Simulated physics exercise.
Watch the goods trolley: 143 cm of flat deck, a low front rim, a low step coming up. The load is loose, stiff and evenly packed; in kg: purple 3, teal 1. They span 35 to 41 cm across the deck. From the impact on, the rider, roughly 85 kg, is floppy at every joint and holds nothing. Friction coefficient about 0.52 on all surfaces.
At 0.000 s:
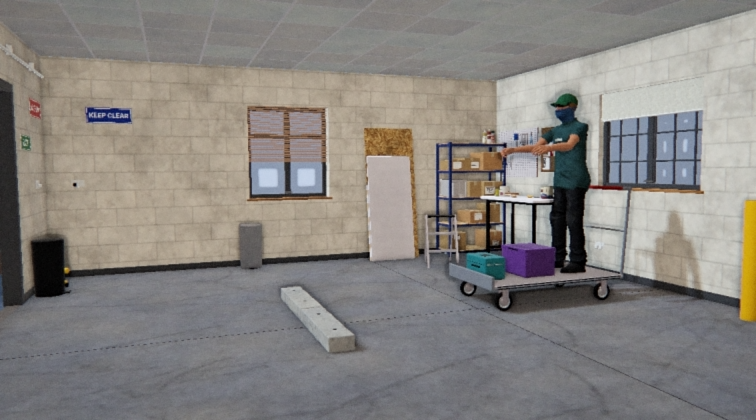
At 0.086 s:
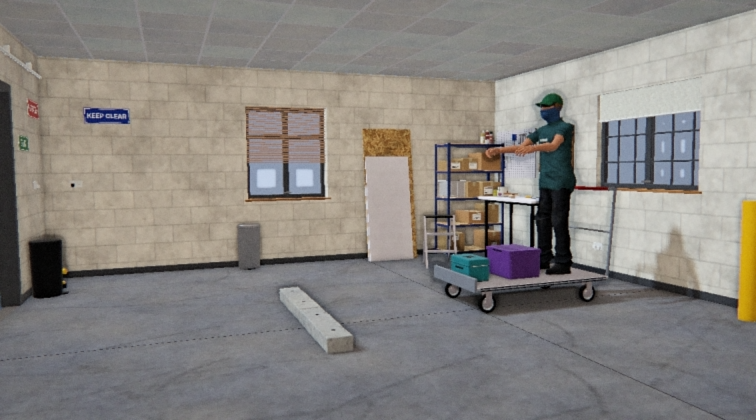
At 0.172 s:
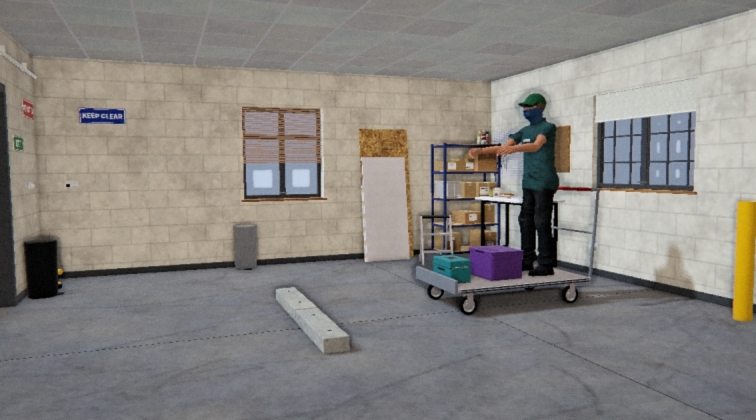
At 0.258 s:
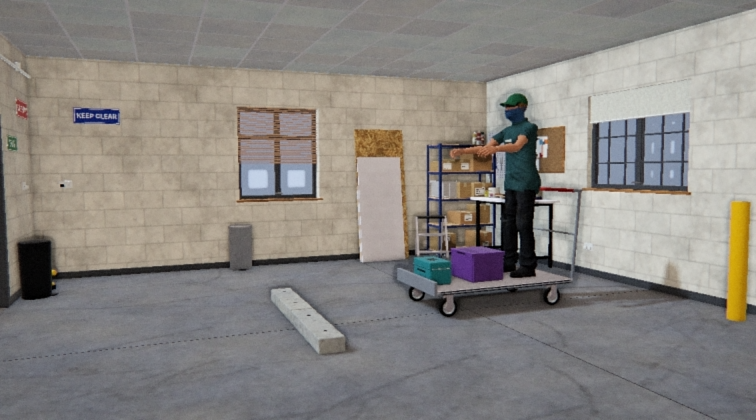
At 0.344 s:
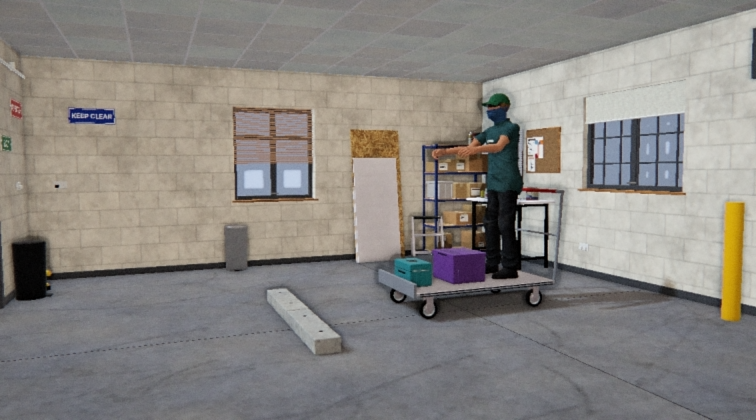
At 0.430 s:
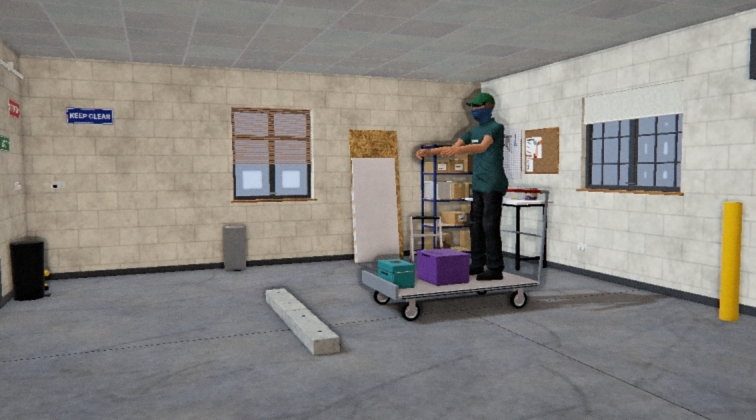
A worker in green stands with arms outstretched on a trolley rolling left with two boxes.
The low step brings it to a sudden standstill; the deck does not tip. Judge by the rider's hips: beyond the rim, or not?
The rider's hips end beyond the front rim at this speed.
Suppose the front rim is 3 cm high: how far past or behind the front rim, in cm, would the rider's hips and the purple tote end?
In that case hips 10 past, purple 40 behind.
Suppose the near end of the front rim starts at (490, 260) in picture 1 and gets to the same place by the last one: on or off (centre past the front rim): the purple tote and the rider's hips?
Then purple on, hips off.
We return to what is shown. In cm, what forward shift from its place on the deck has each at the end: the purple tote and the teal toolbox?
Forward: Purple 15, teal 0.
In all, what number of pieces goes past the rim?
The count is 0.
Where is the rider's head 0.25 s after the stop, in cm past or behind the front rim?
Some 60 cm behind it.
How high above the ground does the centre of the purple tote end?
Some 40 cm up.
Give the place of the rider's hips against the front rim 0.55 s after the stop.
Some 50 cm behind it.
After 0.84 s the deck stops.
After 1.39 s the rider's hips are 52 cm behind the rim, near (354, 223) in the last picture's view.
After 1.84 s the rider's hips are 0 cm behind the rim, near (296, 256) in the last picture's view.
At rest, 4.2 s, past the rim, the rider's hips; behind it, purple tote and teal toolbox.
